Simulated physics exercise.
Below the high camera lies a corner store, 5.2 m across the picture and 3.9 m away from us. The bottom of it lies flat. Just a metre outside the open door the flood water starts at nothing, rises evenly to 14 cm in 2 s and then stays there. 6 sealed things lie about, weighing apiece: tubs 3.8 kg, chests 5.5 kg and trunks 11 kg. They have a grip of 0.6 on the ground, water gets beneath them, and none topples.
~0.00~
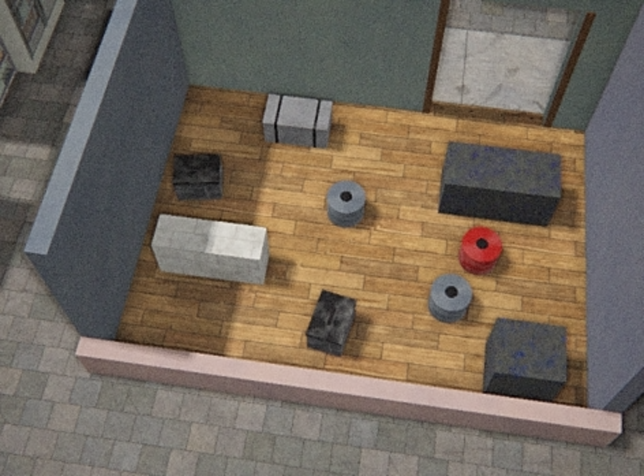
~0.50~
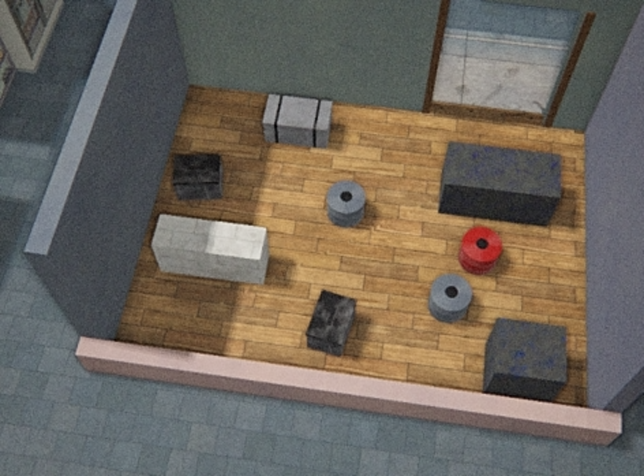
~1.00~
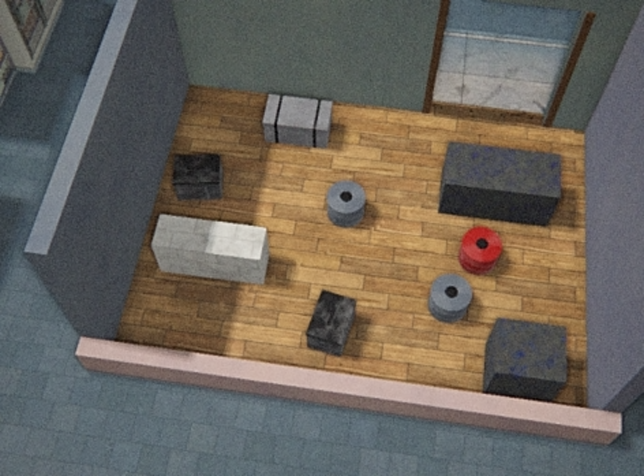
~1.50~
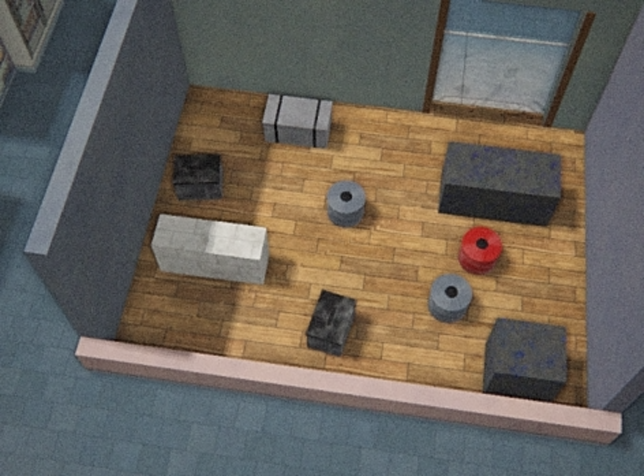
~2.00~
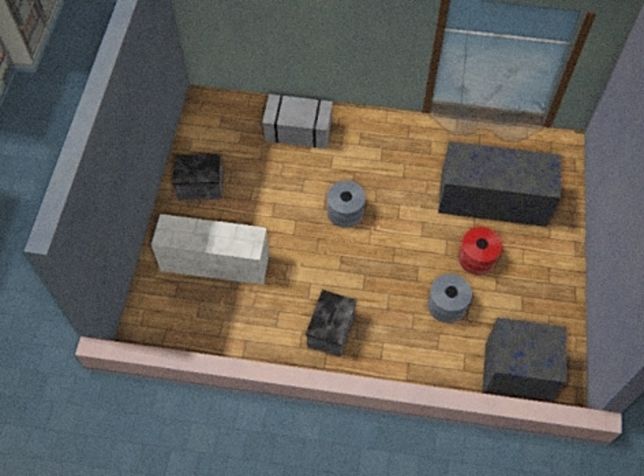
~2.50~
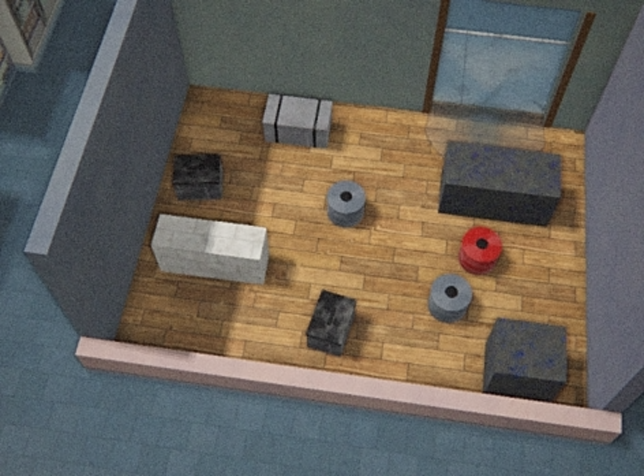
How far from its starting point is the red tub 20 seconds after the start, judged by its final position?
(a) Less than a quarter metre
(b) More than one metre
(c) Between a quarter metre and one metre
Answer: C.
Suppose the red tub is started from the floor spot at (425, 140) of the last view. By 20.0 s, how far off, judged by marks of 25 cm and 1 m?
Answer: It covers a big distance.
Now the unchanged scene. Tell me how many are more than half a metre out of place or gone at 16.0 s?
By that point, 3.
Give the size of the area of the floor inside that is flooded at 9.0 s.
Somewhere around 17 m2, roughly.
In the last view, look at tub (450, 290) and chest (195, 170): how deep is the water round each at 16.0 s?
Depth approx. 3 cm / 9 cm.
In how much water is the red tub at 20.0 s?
I'd say around 7 cm.
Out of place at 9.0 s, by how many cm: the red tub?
About 0 cm by then.
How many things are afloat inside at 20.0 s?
I count 6.
After 4.0 s the red tub is near (482, 244), 0.0 m from its start, aground; 0 afloat.
After 9.0 s the red tub is near (482, 244), 0.0 m from its start, aground; 2 afloat.
After 16.0 s the red tub is near (503, 257), 0.3 m from its start, afloat; 6 afloat.
After 20.0 s the red tub is near (525, 249), 0.5 m from its start, afloat; 6 afloat.
